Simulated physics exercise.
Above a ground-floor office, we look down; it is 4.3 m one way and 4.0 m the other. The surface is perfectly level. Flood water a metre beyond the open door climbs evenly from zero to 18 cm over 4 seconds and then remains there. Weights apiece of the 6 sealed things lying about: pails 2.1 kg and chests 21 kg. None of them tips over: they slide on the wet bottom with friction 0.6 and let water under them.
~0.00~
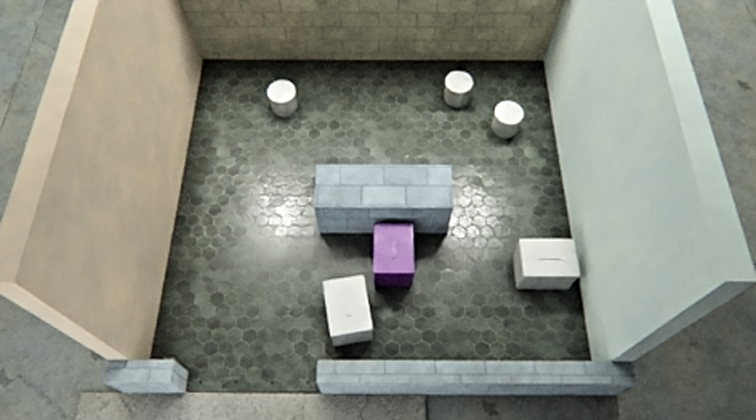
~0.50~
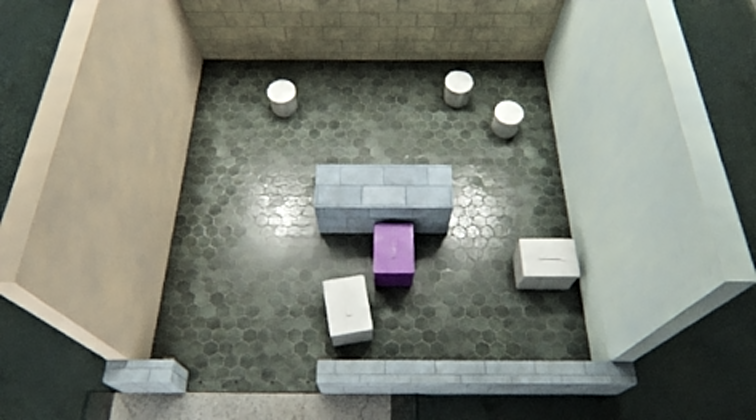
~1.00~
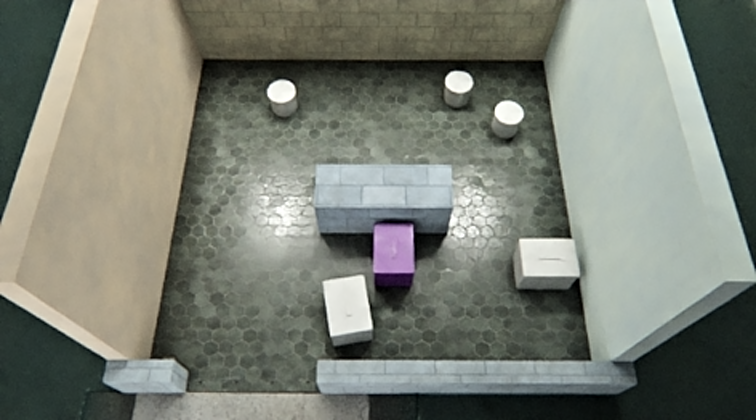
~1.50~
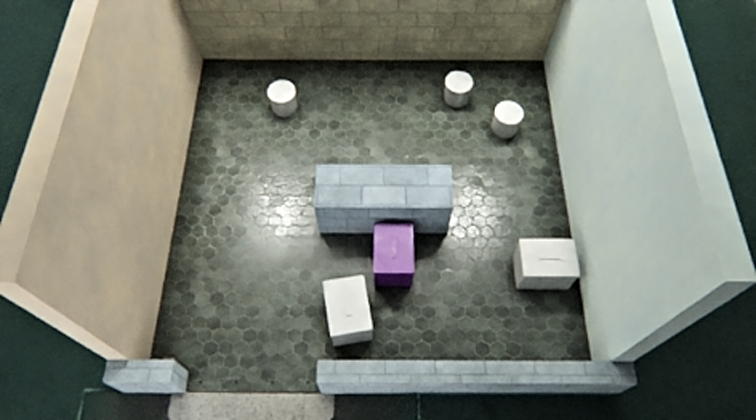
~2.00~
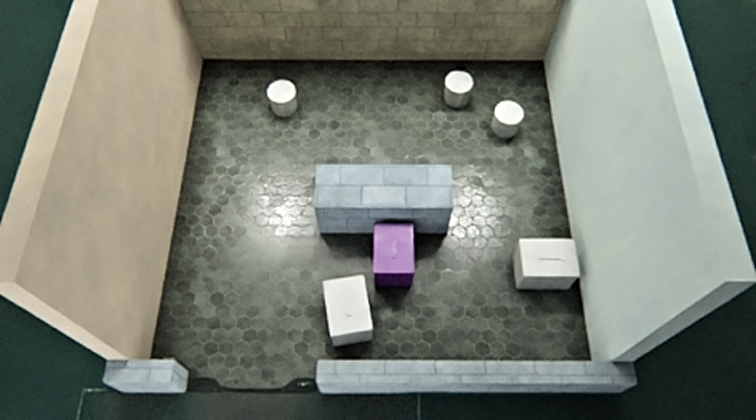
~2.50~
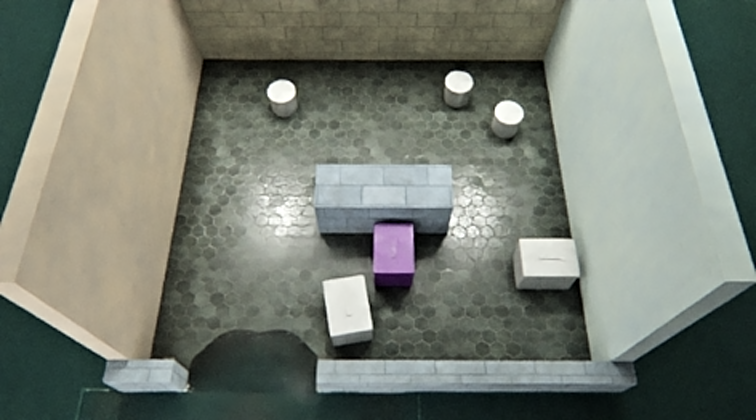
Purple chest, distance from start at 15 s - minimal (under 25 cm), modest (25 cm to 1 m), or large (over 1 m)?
Minimal.
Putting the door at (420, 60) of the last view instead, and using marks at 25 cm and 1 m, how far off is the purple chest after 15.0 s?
So the purple chest is basically unmoved by then.
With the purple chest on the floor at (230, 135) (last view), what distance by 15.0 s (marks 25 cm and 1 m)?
So it journeys a long way.
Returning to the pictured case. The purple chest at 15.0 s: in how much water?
About 10 cm.
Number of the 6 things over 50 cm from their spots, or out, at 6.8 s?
Count then: 0.
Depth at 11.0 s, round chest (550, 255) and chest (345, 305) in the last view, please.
Depths: Near 6 cm, then near 5 cm.
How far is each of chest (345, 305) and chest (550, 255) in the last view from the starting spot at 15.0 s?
One is off by 10 cm, the other by 60 cm, in the order asked.
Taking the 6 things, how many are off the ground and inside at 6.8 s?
It comes to 1 of them.
After 3.5 s the purple chest is near (394, 248), 0.0 m from its start, aground; 0 afloat.
After 6.8 s the purple chest is near (394, 248), 0.0 m from its start, aground; 1 afloat.
After 11.0 s the purple chest is near (394, 248), 0.0 m from its start, aground; 3 afloat.
After 15.0 s the purple chest is near (386, 245), 0.1 m from its start, afloat; 5 afloat.
